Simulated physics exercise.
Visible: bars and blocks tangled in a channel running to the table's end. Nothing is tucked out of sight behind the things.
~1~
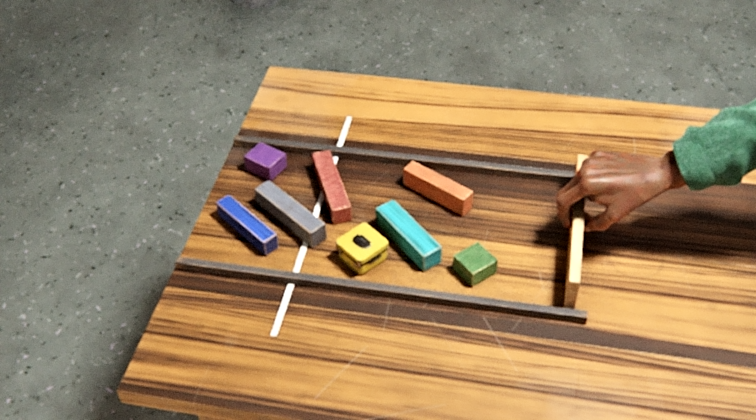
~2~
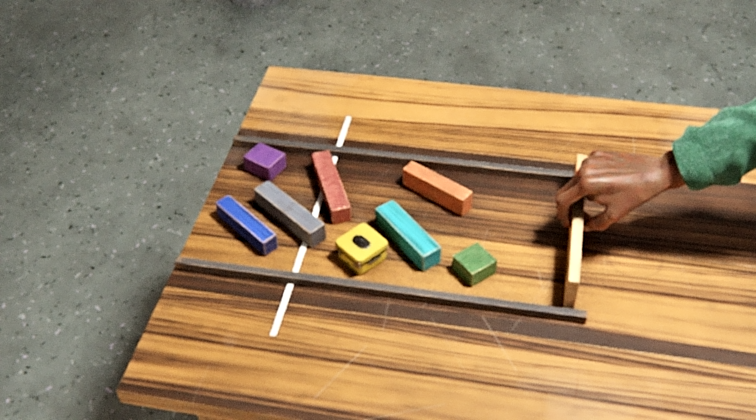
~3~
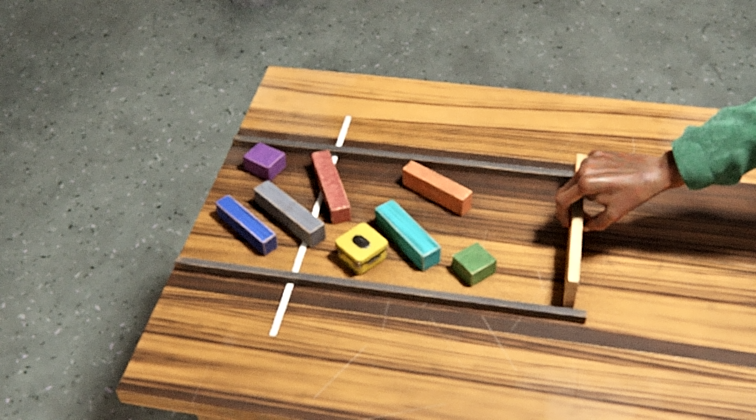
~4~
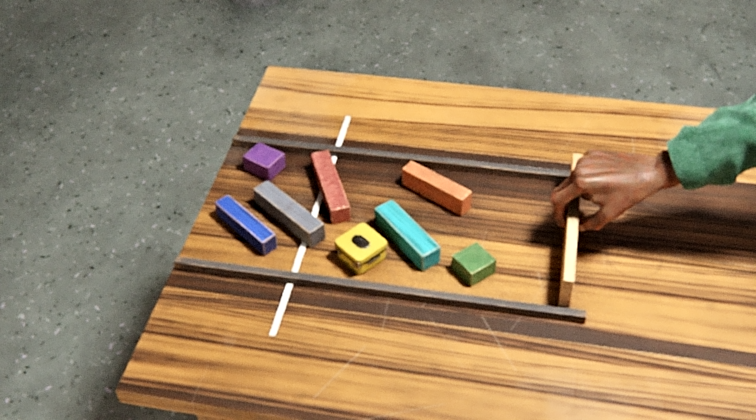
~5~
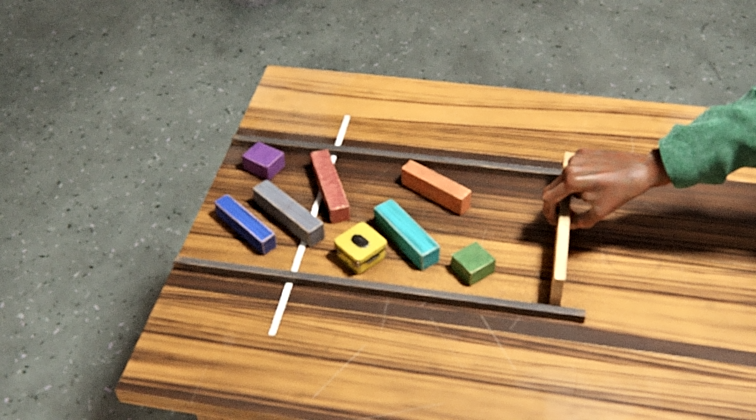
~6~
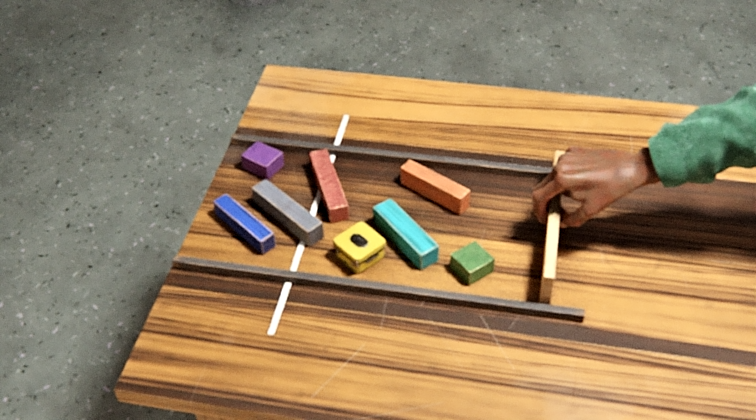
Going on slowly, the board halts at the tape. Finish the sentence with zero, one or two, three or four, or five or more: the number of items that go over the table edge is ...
The number of items that go over the table edge is zero.
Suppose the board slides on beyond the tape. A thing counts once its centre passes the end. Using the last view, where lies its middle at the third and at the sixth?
First roughly (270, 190), later roughly (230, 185).
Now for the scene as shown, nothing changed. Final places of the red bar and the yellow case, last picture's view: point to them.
First (281, 176), then (223, 238).
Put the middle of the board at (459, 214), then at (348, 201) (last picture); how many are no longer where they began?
By then 3, and later 7.
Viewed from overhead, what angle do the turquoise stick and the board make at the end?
About 25° out of line.
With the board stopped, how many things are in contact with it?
In contact: 3.
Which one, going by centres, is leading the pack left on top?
The blue stick is it.
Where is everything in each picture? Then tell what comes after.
In the first picture, purple block (266, 162); blue stick (247, 225); grey stick (290, 213); board (576, 229); tape (316, 213).
In the second picture, blue stick (247, 225); orange bar (437, 188).
In the third picture, grey stick (289, 213); red bar (331, 186).
In the fourth picture, purple block (264, 161); turquoise stick (407, 235).
In the fifth picture, blue stick (245, 224); board (563, 227).
In the sixth picture, purple block (263, 160); blue stick (244, 223); grey stick (287, 212); board (553, 225); tape (313, 212).
Soon after, none off yet; purple block at rest near (263, 160); blue stick at rest near (244, 223); grey stick at rest near (287, 212).
Then, none off yet; purple block at rest near (263, 160); blue stick at rest near (244, 223); grey stick moving near (284, 211).
Further on, none off yet; purple block at rest near (263, 160); blue stick moved a little near (216, 215); grey stick moved about its own width near (241, 193).
At rest, the number that fall off is zero.
